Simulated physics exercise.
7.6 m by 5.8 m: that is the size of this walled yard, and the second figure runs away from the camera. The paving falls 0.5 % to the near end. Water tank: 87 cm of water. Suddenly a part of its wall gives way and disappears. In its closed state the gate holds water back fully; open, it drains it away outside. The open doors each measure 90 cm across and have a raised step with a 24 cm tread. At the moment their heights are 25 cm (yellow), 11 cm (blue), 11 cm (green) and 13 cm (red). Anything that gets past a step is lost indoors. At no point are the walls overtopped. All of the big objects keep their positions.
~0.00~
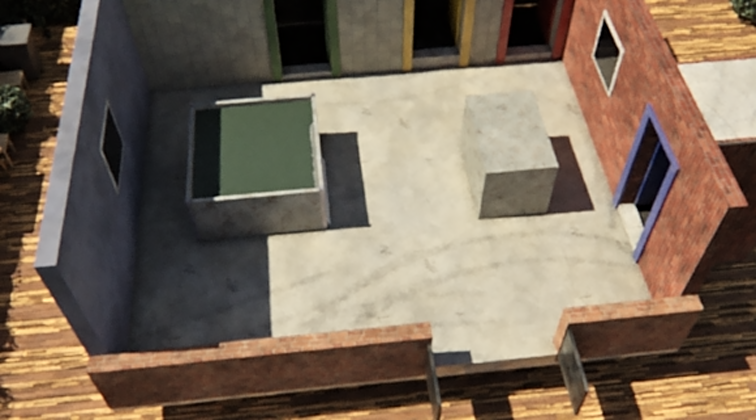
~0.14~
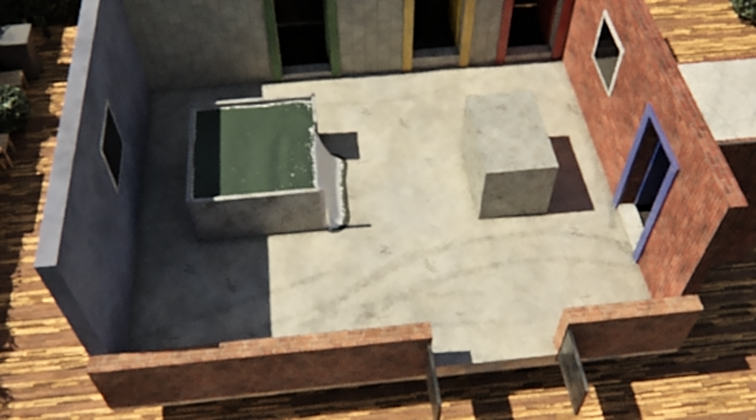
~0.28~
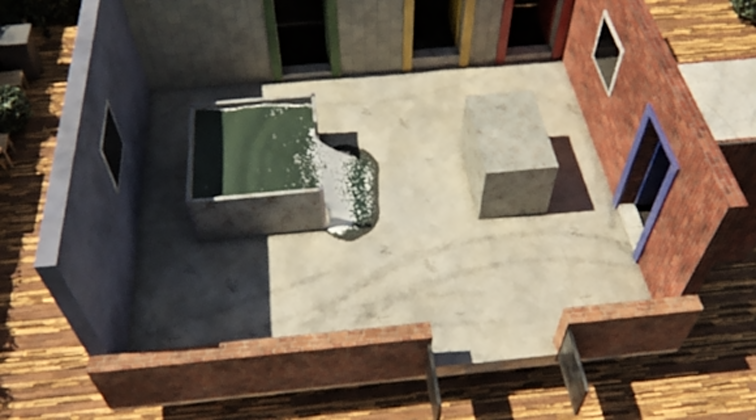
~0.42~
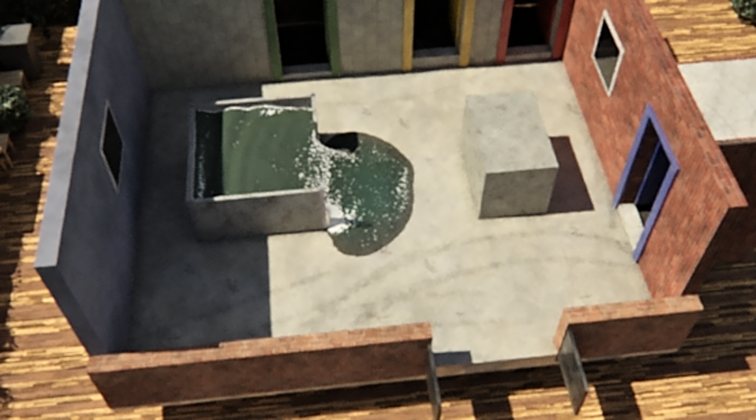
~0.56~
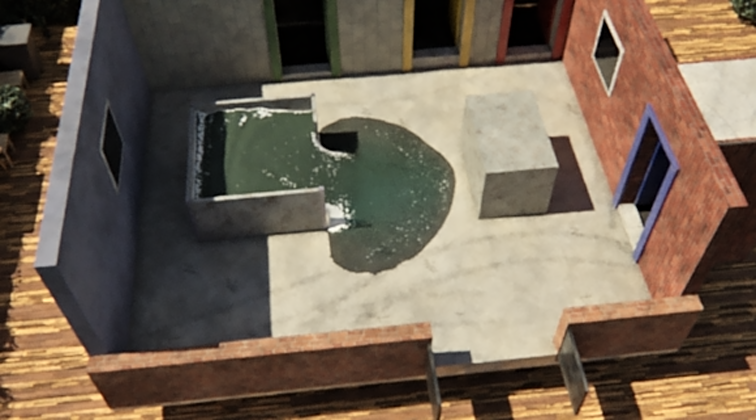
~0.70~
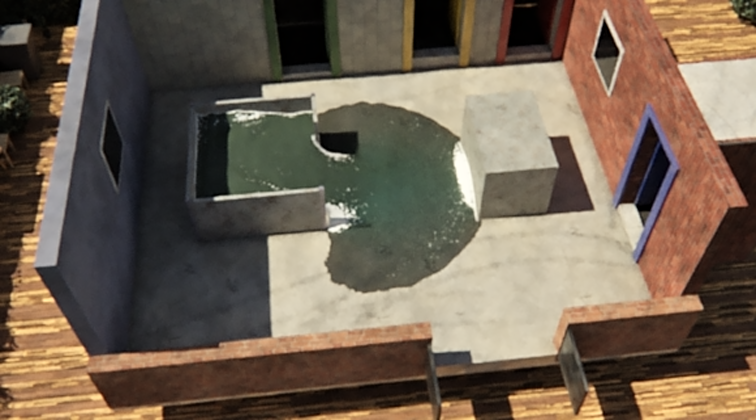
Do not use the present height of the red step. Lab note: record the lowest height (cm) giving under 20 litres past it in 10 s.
Lowest height: 15 cm.
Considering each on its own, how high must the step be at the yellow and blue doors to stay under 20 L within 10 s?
About 20 cm at yellow and 10.0 cm at blue.
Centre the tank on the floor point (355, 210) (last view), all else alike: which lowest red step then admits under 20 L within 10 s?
Some 14.5 cm.
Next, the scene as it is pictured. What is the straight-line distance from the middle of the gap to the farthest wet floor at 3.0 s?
Distance from gap: Approx. 5.6 m.
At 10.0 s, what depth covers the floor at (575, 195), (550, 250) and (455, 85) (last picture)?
The depths come to about 8, 7 and 6 cm.
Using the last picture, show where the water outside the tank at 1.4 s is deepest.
(455, 197).
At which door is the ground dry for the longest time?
The blue one.
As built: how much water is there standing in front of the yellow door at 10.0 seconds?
Roughly 7.0 cm deep.
After 1.4 s water covers 35 % of the floor, deepest (50 cm) near (455, 197); it has not reached the red door.
After 3.0 s water covers 50 % of the floor, deepest (32 cm) near (624, 331); 18 cm at the red door, 8 litres in over its 13 cm step.
After 10.0 s water covers 90 % of the floor, deepest (12 cm) near (660, 327); 6 cm at the red door, 33 litres in over its 13 cm step.
At the red door as built, the water arrived by 1.7 s and peaked near 19 cm at 2.8 s.
With a step of 14 cm, 25 litres would have come in within the 10 s; with 16.5 cm, 14 litres. So under 20 litres takes about 15 cm.
